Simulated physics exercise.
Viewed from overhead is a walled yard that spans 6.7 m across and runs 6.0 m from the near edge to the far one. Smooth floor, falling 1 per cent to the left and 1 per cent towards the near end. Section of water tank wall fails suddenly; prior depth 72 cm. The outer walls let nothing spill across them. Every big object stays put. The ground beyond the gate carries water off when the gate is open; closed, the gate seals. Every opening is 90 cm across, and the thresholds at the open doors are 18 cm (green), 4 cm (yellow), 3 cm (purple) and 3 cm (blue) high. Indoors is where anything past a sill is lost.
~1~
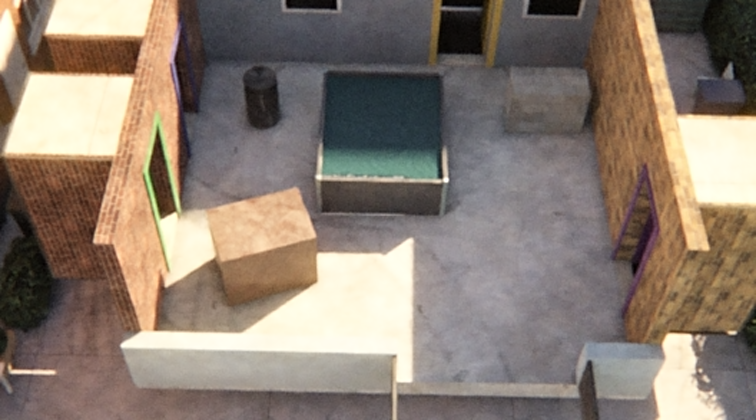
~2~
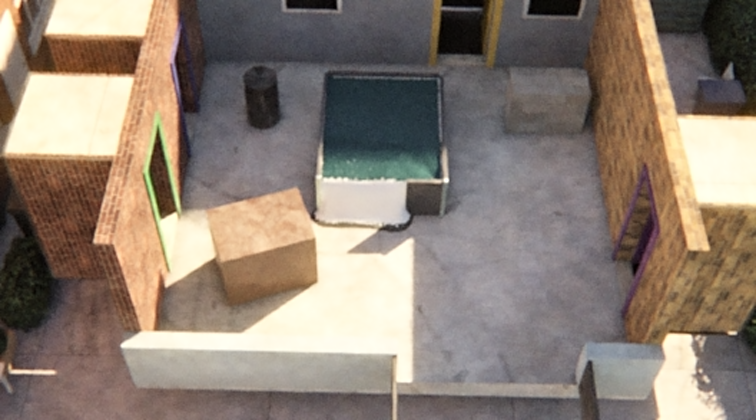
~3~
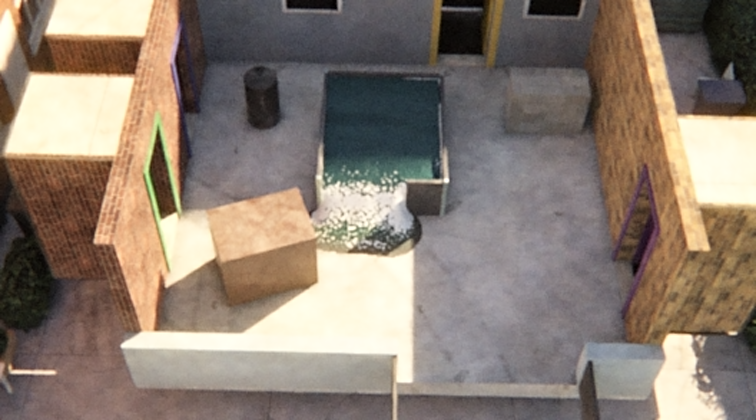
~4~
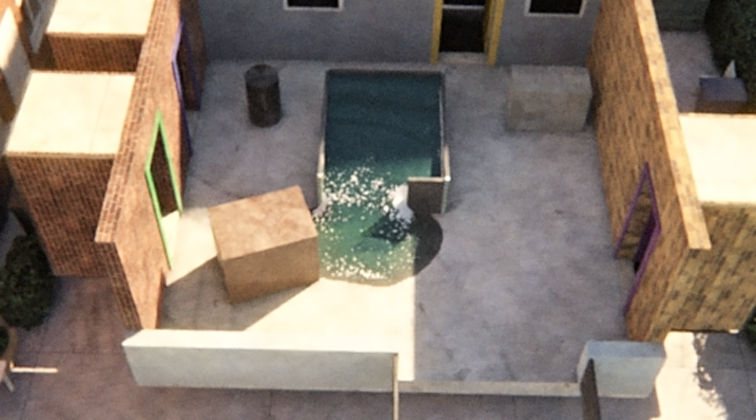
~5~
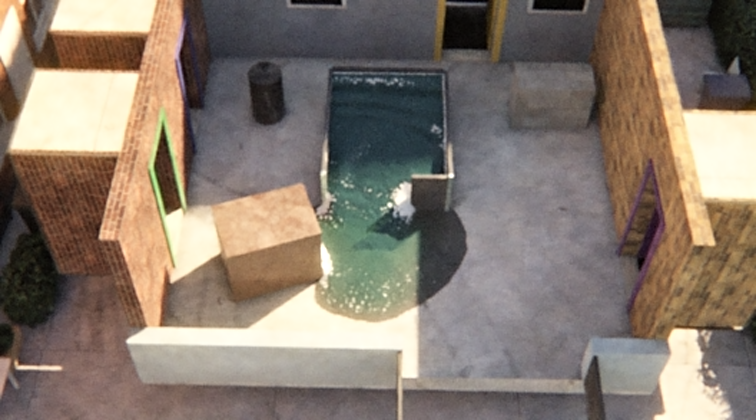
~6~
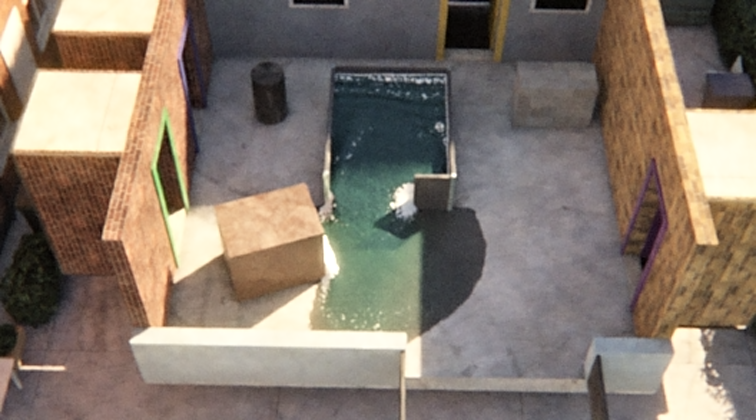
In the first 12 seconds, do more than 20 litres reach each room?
At the green door, not that much; at the yellow door, not that much; at the purple door, not that much; at the blue door, more than that.
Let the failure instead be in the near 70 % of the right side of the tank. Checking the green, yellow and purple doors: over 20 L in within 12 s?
Door green stays within, door yellow goes beyond, door purple goes beyond.
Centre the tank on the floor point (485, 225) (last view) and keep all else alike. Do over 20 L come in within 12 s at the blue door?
In that case blue comes out short of the limit.
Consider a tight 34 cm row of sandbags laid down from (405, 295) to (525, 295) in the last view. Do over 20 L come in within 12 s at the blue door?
Checked against the limit, blue is too much.
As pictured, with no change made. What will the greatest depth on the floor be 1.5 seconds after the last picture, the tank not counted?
Peak depth: Approx. 42 cm.
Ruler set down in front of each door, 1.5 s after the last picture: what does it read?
You'd get green at 9 cm, yellow at 0 cm, purple at 0 cm, and blue at 0 cm.
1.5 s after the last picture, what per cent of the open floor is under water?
Close to 35 in a hundred.
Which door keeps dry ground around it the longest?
Result: Yellow door.
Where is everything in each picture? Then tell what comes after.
The water tank at (383, 127) is whole and still, 72 cm deep, in the first frame.
The front is at (318, 220), 0.7 m from the gap at (363, 202); 0.3 m2 of floor is under water; 72 cm left at the back of the water tank, in the second frame.
The front is at (407, 247), 1.0 m from the gap at (363, 202); 1.0 m2 of floor is under water; 72 cm left at the back of the water tank, in the third frame.
Water pours out at (365, 201) and has run 1.4 m, to (388, 281); typically 10 cm deep outside, 72 cm at the water tank's back, in the fourth frame.
Water pours out at (368, 199) and has run 2.0 m, to (379, 316); typically 9 cm deep outside, 67 cm at the water tank's back, in the fifth frame.
The front is at a hidden place, 2.6 m from the gap at (371, 198); 5.0 m2 of floor is under water; 60 cm left at the back of the water tank, in the sixth frame.
Then, 0.7 s after the last picture water covers 25 % of the floor and is deepest (48 cm) near (368, 360); green door not reached, yellow door not reached, purple door not reached, blue door not reached.
Then, 1.5 s after the last picture water covers 35 % of the floor and is deepest (42 cm) near (368, 360); green door 9 cm at the sill, 0 L in, yellow door not reached, purple door not reached, blue door not reached.
Then, 2.8 s after the last picture water covers 40 % of the floor and is deepest (28 cm) near (163, 357); green door 11 cm at the sill, 0 L in, yellow door not reached, purple door not reached, blue door 4 cm at the sill, 0 L in.
Then, 6.3 s after the last picture water covers 70 % of the floor and is deepest (16 cm) near (163, 357); green door 9 cm at the sill, 0 L in, yellow door not reached, purple door 4 cm at the sill, 2 L in, blue door 6 cm at the sill, 15 L in.
Then, 11.3 s after the last picture water covers 90 % of the floor and is deepest (10 cm) near (163, 357); green door 10 cm at the sill, 0 L in, yellow door 4 cm at the sill, 0 L in, purple door 2 cm at the sill, 3 L in, blue door 8 cm at the sill, 63 L in.
